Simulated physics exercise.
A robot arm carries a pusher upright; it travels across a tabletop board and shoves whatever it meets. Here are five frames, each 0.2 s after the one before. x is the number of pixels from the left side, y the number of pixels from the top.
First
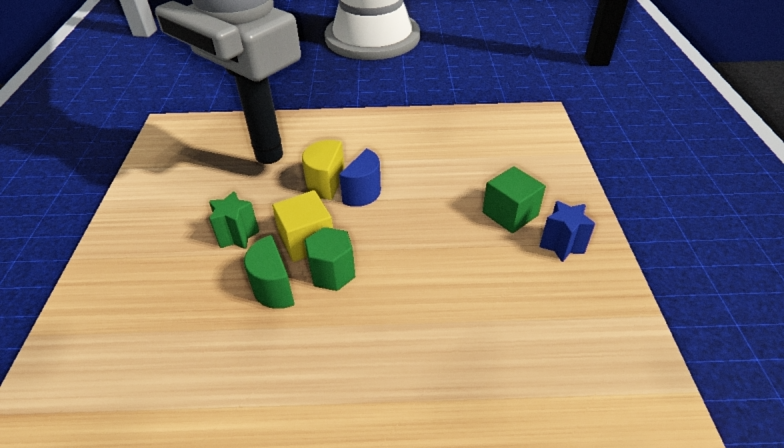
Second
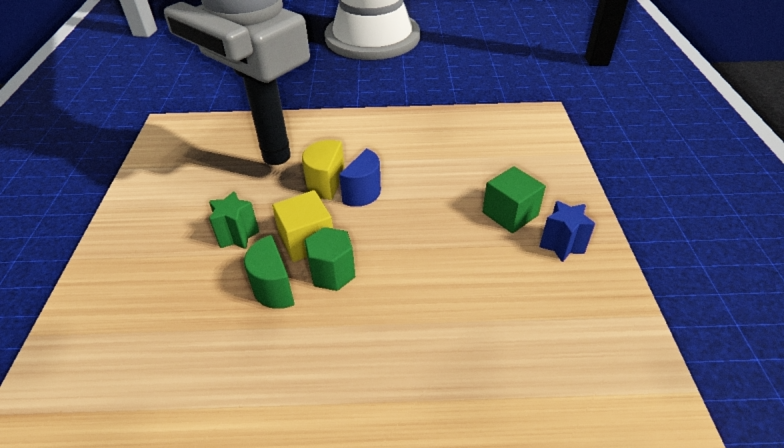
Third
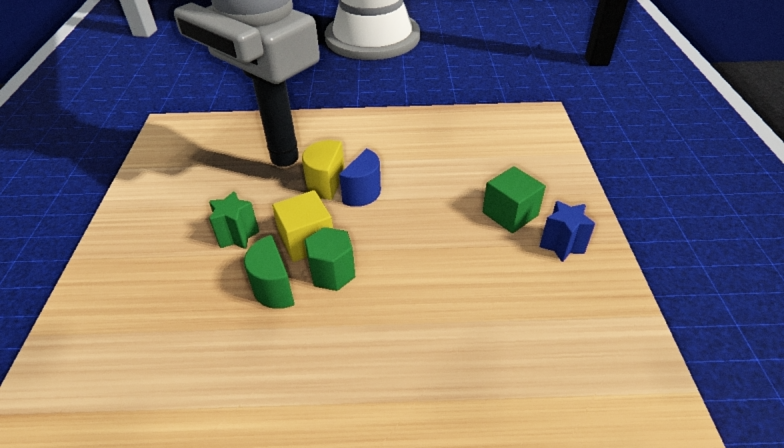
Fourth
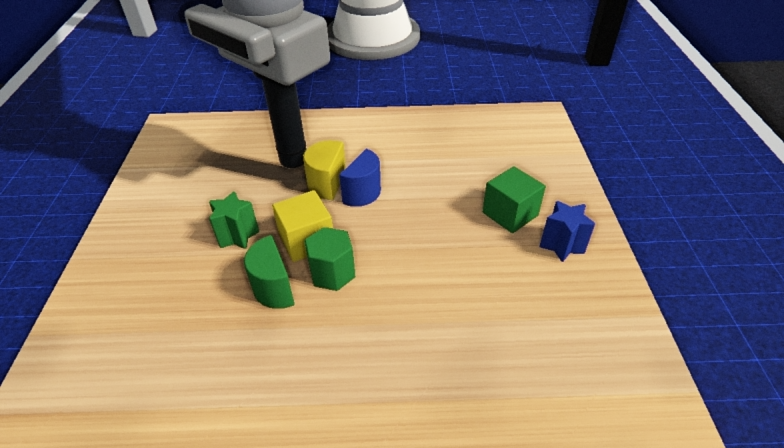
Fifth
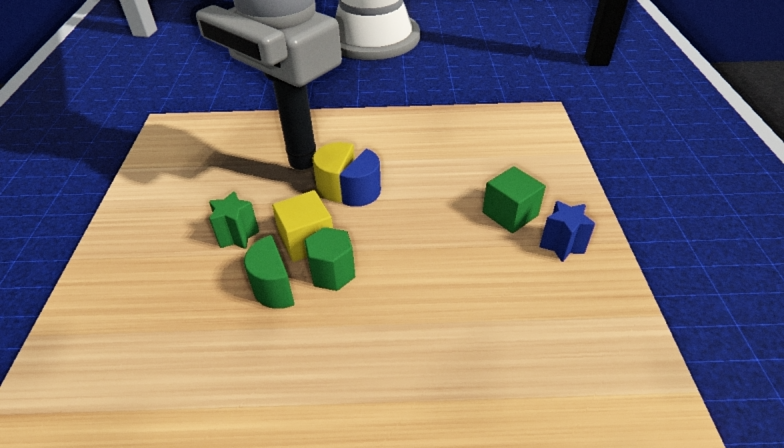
Robot arm sliding its black rod slowly right across a wooden board, nudging a yellow block slightly against a blue one.
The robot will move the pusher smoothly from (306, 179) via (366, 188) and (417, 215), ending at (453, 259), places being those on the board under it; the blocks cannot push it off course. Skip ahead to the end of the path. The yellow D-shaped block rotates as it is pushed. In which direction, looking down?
From above, the yellow D-shaped block will be seen to turn anti-clockwise.
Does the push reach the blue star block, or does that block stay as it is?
Left in place.
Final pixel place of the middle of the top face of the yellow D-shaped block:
The middle of its top is at (496, 228).
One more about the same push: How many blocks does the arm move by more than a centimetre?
It will shift two blocks.
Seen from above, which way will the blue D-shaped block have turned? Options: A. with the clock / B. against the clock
B
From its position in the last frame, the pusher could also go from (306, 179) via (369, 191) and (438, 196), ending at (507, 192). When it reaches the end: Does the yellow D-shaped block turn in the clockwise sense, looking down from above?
In short: Yes.
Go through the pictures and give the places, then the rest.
In the first frame, pusher tip (270, 157); block tops, yellow D-shaped block (321, 153); blue D-shaped block (363, 164); green square block (516, 183); blue star block (571, 214).
In the second frame, pusher (277, 158); blocks unchanged.
In the third frame, pusher (285, 159); blocks unchanged.
In the fourth frame, pusher (294, 161); blocks unchanged.
In the fifth frame, pusher (303, 162); yellow D-shaped block (332, 155); blue D-shaped block (363, 164); green square block (516, 183); blue star block (571, 214).
The first path, step by step. One third of the way, pusher (365, 172); yellow D-shaped block (393, 170), turned 25° clockwise; blue D-shaped block (414, 182).
Two thirds of the way, pusher (418, 198); yellow D-shaped block (451, 197), turned 20° clockwise; blue D-shaped block (476, 209).
At the end, pusher (455, 242); yellow D-shaped block (496, 228), turned 35° anticlockwise; blue D-shaped block (525, 222), turned 50° anticlockwise; green square block in place; blue star block in place.
